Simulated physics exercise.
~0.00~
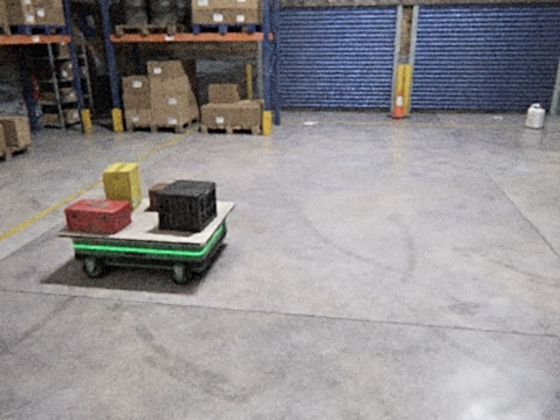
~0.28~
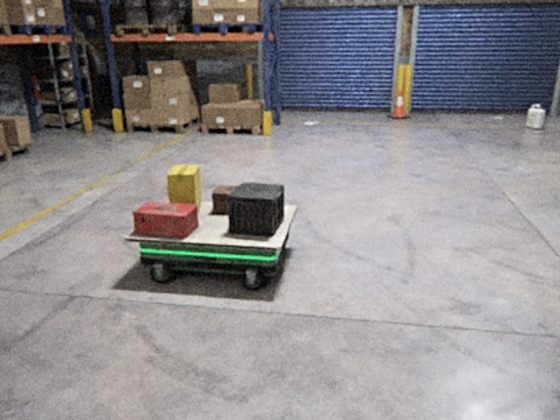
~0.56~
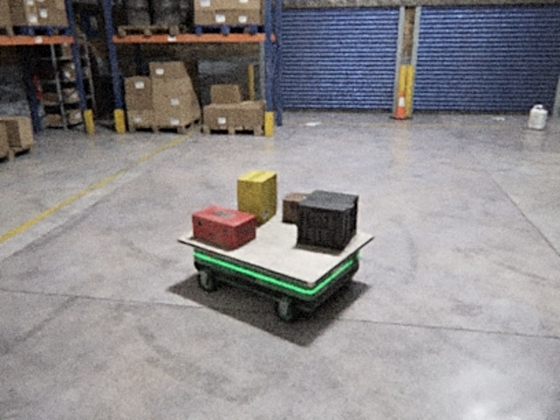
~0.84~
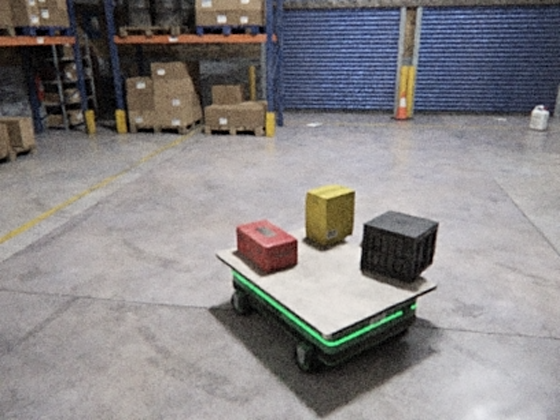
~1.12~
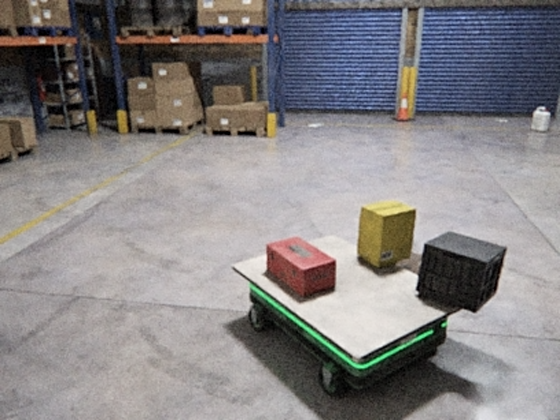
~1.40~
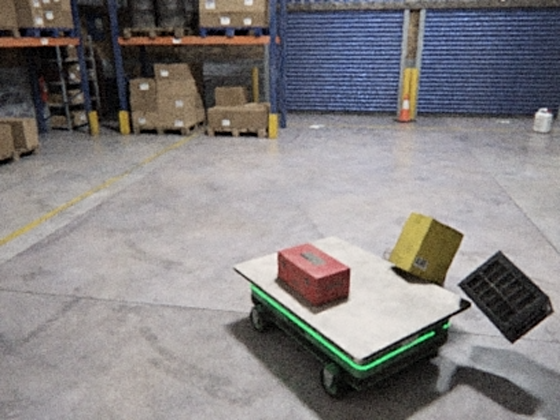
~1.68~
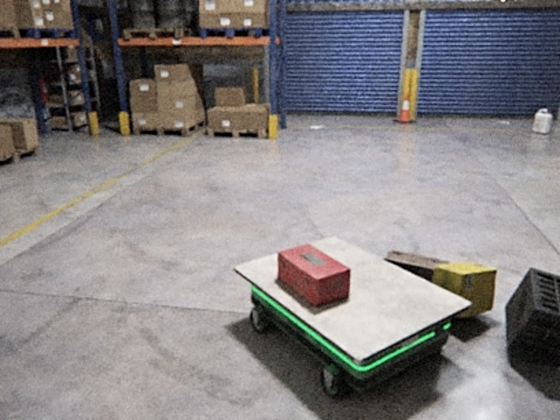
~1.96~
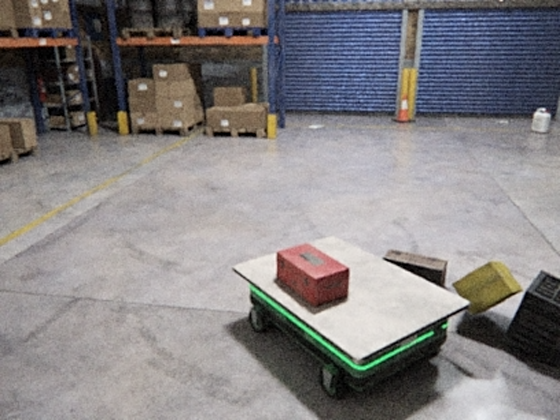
A flat delivery cart with green glowing edges rolls across a warehouse floor, seen from slightly above, with racks of cardboard boxes at the back left and blue shutters behind. It carries a red toolbox at the left, a yellow box and a small brown toolbox at the back, and a black crate at the right. The cart moves right and nearer, turning as it goes, and the brown toolbox drops off the far side. As the cart stops, the black crate and yellow box slide off and tumble onto the floor at the right. The red toolbox shifts but stays aboard.
